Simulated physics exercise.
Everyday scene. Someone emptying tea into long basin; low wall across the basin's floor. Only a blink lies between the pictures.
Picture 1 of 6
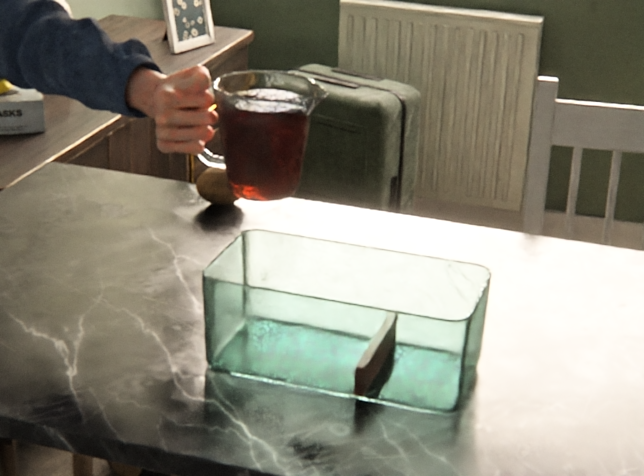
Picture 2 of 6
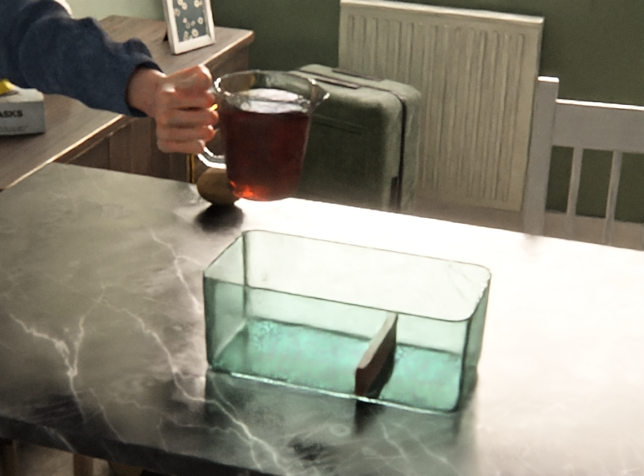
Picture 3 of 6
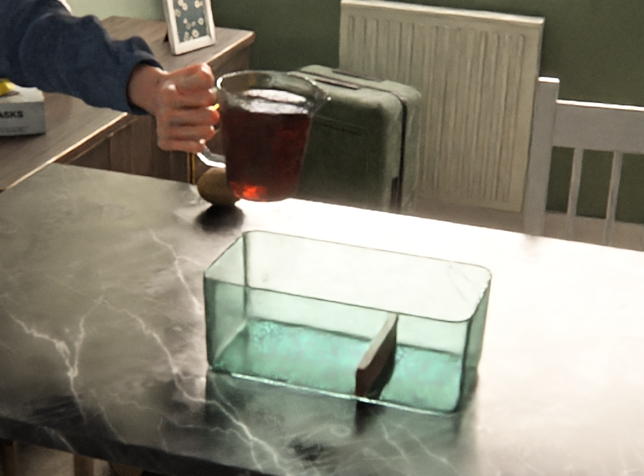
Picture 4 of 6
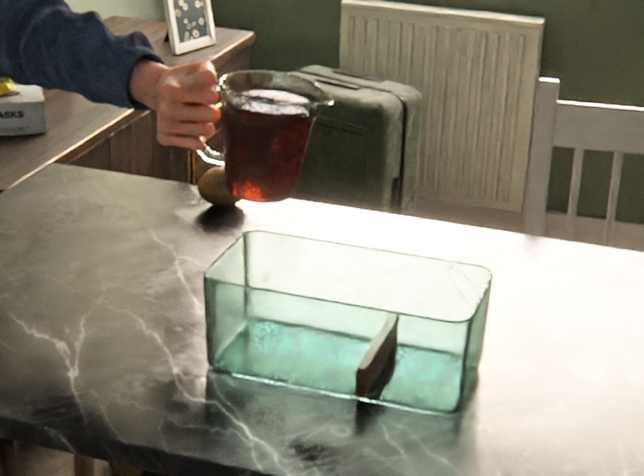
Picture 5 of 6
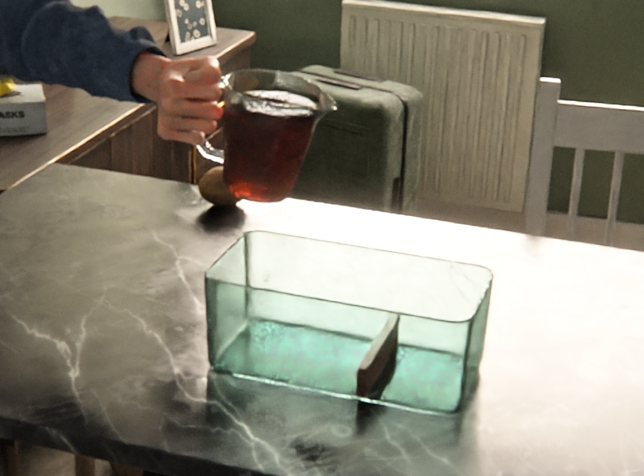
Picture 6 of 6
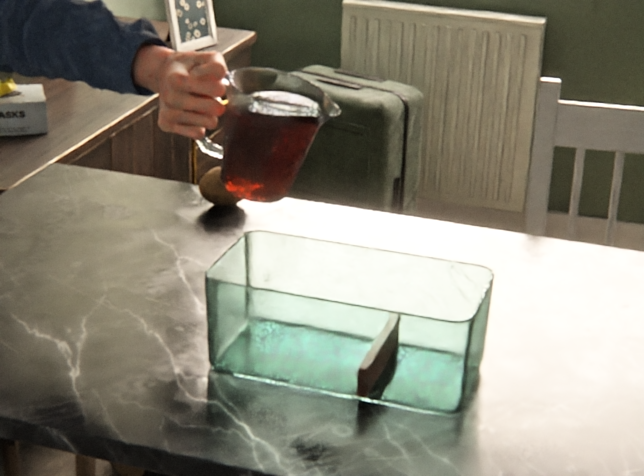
In a room with green walls, seen from slightly above by a still camera, a dark marbled table stands before a pale radiator, a dark suitcase and a white chair. A hand in a blue sleeve holds a glass jug of reddish-brown tea at upper left, above a long, clear greenish basin with a low dark wall across its floor. The hand gradually tilts the jug rightward, and the tea shifts inside it.
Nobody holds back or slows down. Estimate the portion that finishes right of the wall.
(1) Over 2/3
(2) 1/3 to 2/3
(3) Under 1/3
The answer is 2.
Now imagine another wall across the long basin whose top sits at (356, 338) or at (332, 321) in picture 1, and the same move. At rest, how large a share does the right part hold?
The first position gives around 80 percent, the second around 95 percent.
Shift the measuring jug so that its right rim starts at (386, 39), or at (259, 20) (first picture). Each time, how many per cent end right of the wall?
First try: About 50 %; second try: About 10 %.
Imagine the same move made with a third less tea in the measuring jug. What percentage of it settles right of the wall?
About 20 in a hundred.
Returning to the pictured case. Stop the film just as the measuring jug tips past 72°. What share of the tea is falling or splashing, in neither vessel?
Near 20 parts in a hundred.
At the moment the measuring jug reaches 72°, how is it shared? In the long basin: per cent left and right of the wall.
I'd put the left part near 0 per cent and the right part near 5.
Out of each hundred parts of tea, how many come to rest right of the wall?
45 % or thereabouts.
A moment on, the measuring jug is tipped part way and 73 per cent is still to pour, 0 is left of the wall and 6 right of it.
Next, the measuring jug is tipped right over and 19 per cent is still to pour, 21 is left of the wall and 41 right of it.
Then the measuring jug is tipped right over and 1 per cent is still to pour, 51 is left of the wall and 46 right of it.
Later the measuring jug is tipped right over and 0 per cent is still to pour, 52 is left of the wall and 47 right of it.
At rest 52 per cent lies left of the wall, 47 right of it and 1 outside.
